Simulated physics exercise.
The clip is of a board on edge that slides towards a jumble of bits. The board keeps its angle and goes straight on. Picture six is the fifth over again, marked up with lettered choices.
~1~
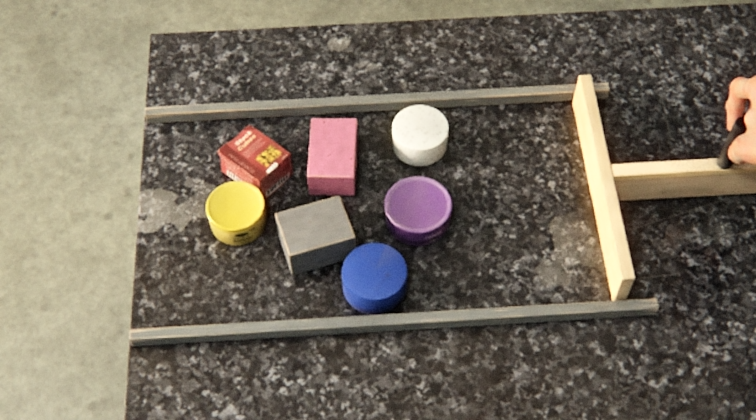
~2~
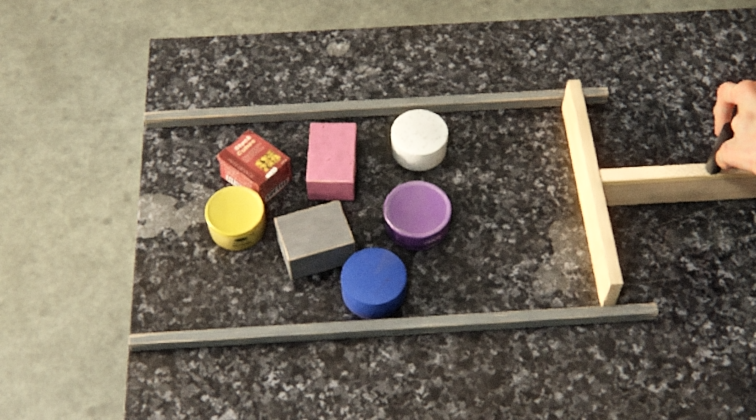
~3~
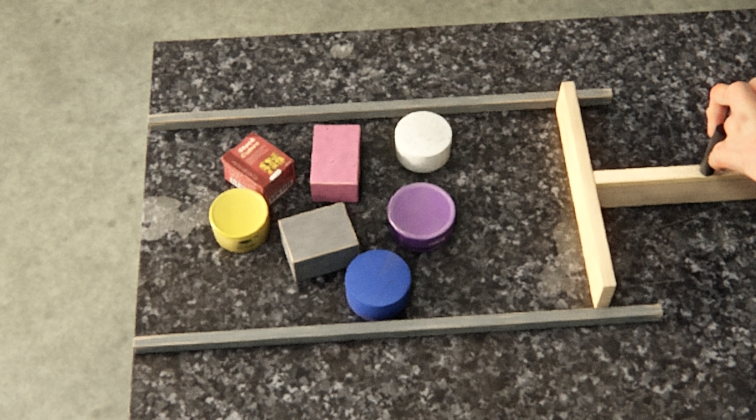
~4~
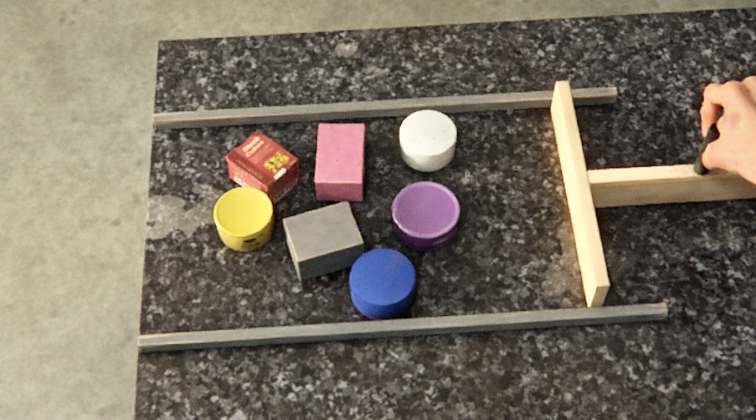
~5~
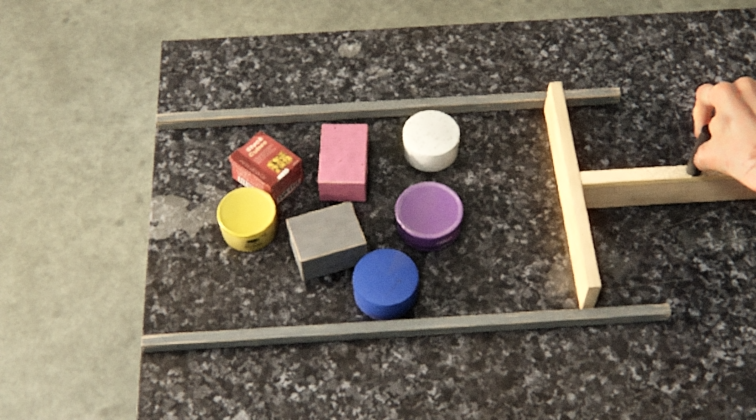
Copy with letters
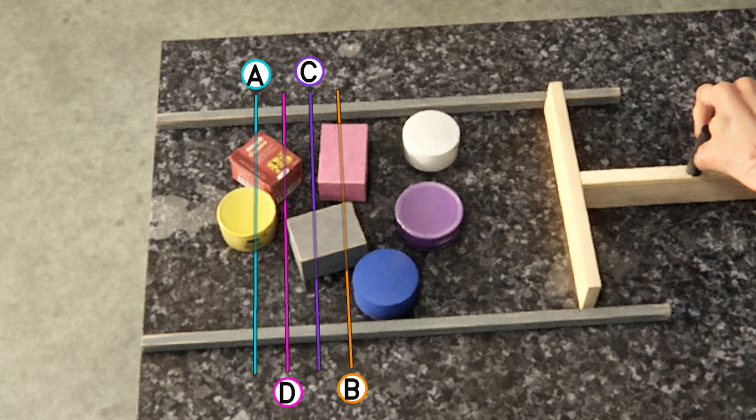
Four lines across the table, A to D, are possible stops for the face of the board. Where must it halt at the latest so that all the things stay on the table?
It should halt at D.
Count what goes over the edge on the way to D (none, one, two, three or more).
In all, none.
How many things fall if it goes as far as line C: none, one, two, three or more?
By then, none.
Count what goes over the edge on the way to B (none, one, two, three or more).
The count is none.
On the copy, A at (256, 223); B at (344, 218); C at (314, 219); D at (285, 221).
On D. First, board (470, 184); white pot (426, 141); yellow jar (248, 219).
Then, board (366, 190); yellow jar (227, 236); red packet (237, 179).
Finally, board (288, 195); yellow jar (156, 248); red packet (168, 192); nothing has fallen.
By contrast, A drops the yellow jar and red packet; B is safe but short; C is safe but short.
